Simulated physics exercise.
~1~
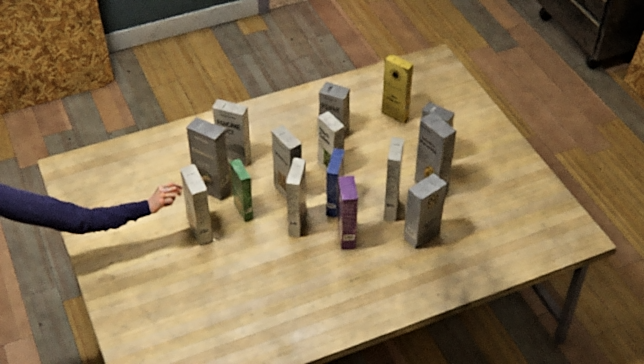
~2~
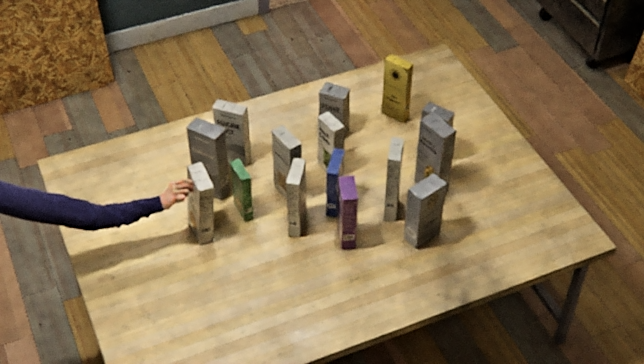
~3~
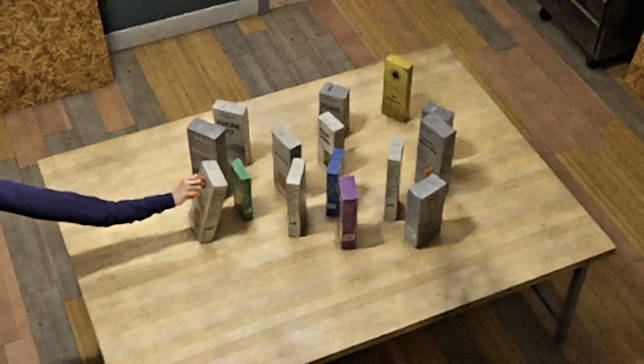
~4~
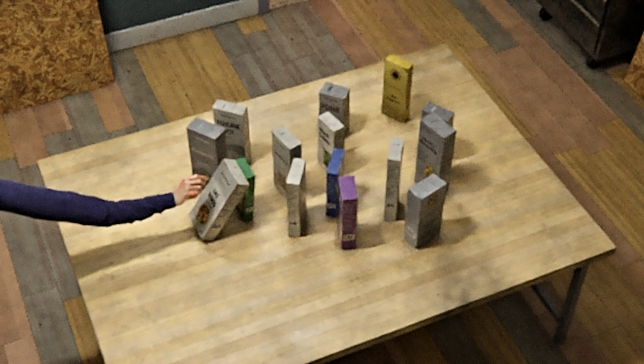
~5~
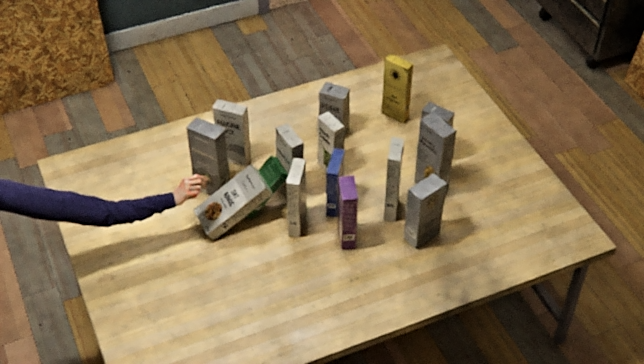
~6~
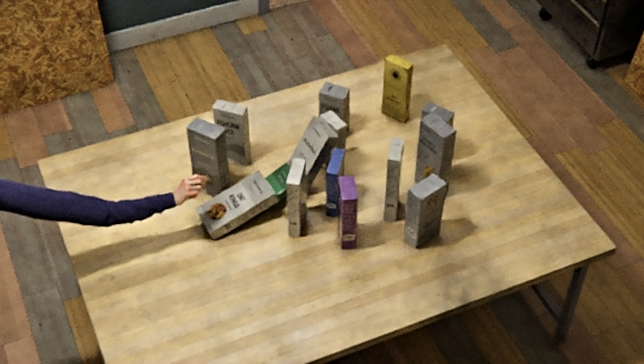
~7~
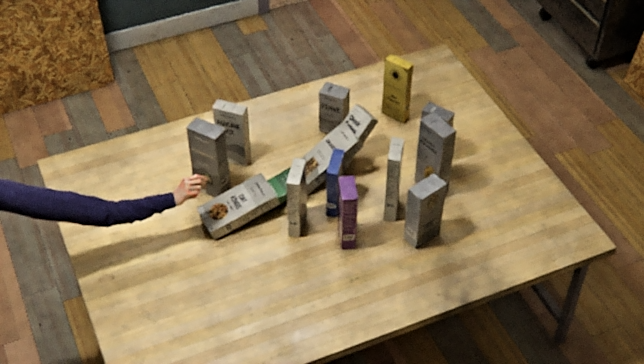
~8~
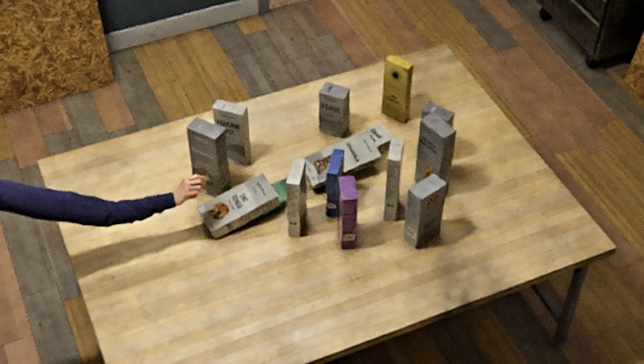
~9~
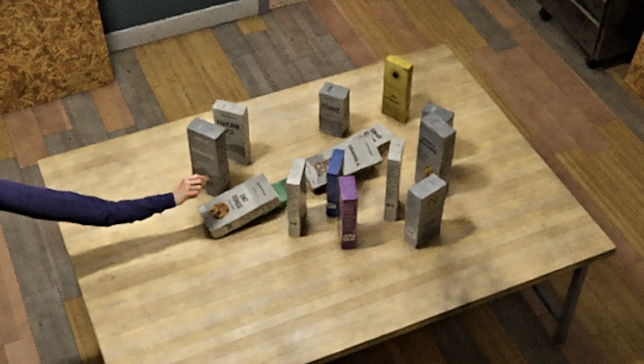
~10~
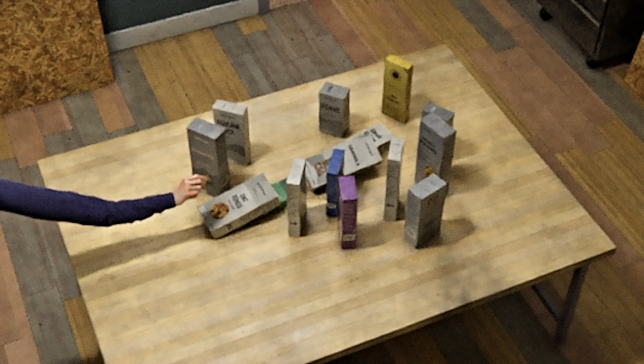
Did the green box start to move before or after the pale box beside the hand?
The green box started to move after the pale box beside the hand, which was already leaning to the right while the green one still stood upright.
